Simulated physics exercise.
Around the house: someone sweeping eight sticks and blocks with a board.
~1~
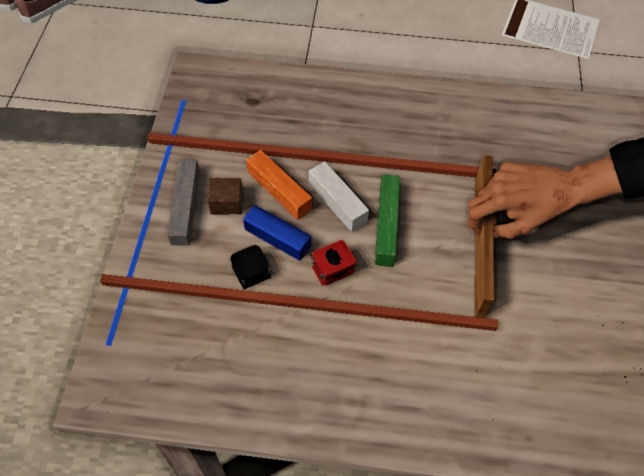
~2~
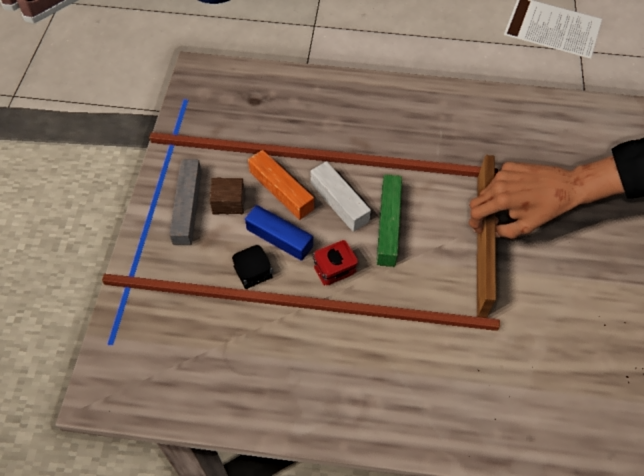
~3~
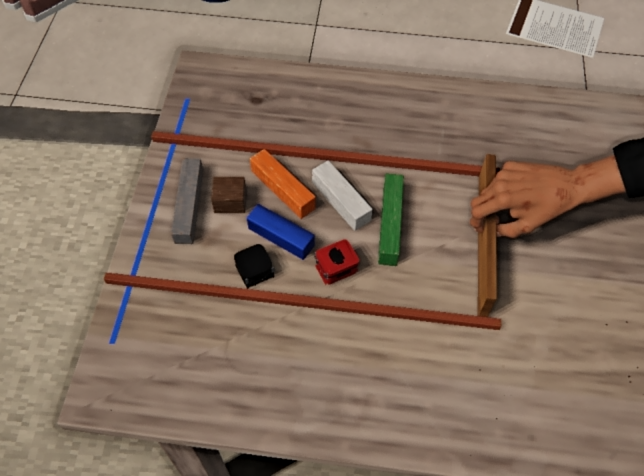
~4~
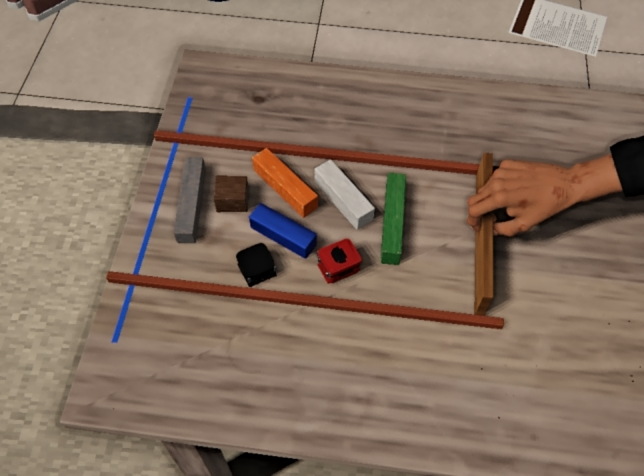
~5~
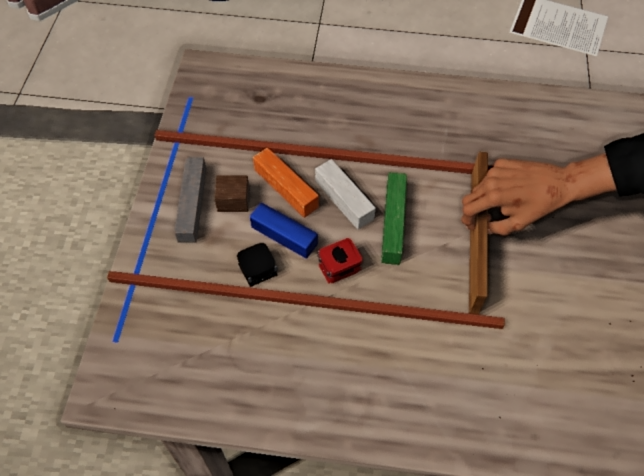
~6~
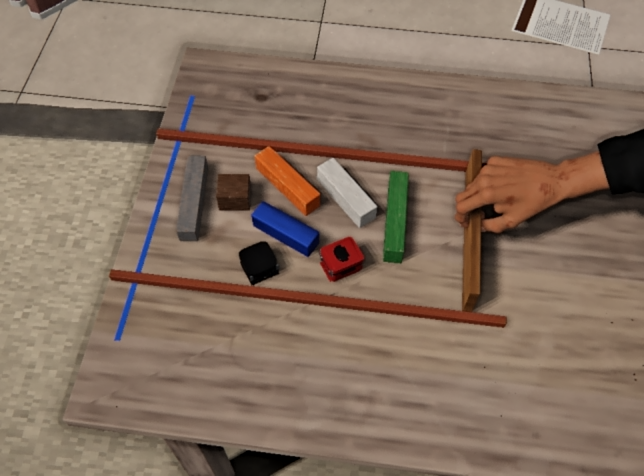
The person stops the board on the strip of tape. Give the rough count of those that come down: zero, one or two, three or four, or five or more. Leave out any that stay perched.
The number that fall off is five or more.
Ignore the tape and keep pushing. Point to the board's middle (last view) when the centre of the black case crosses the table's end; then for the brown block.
Its middle is around (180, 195) and around (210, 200).
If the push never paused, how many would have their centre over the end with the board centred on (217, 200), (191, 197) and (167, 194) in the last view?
Past the end: 1, 2 and 5.
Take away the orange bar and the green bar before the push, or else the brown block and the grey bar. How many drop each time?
The counts: 3 and 4.
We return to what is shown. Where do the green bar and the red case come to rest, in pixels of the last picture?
The green bar at (151, 189), the red case at (125, 252).
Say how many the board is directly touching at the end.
The number is 2.
A little later, none off yet; grey bar at rest near (193, 197); brown block at rest near (234, 192); black case at rest near (259, 263).
Next, none off yet; grey bar moving near (185, 196); brown block shifted about its own width near (215, 182); black case shifted about its own width near (228, 261).
Later still, none off yet; grey bar tilted well over near (117, 205); brown block shifted well along near (143, 174); black case shifted well along near (145, 253).
When it is over, the number that fall off is five or more; down, white bar, blue stick, orange bar, black case, brown block and grey bar.
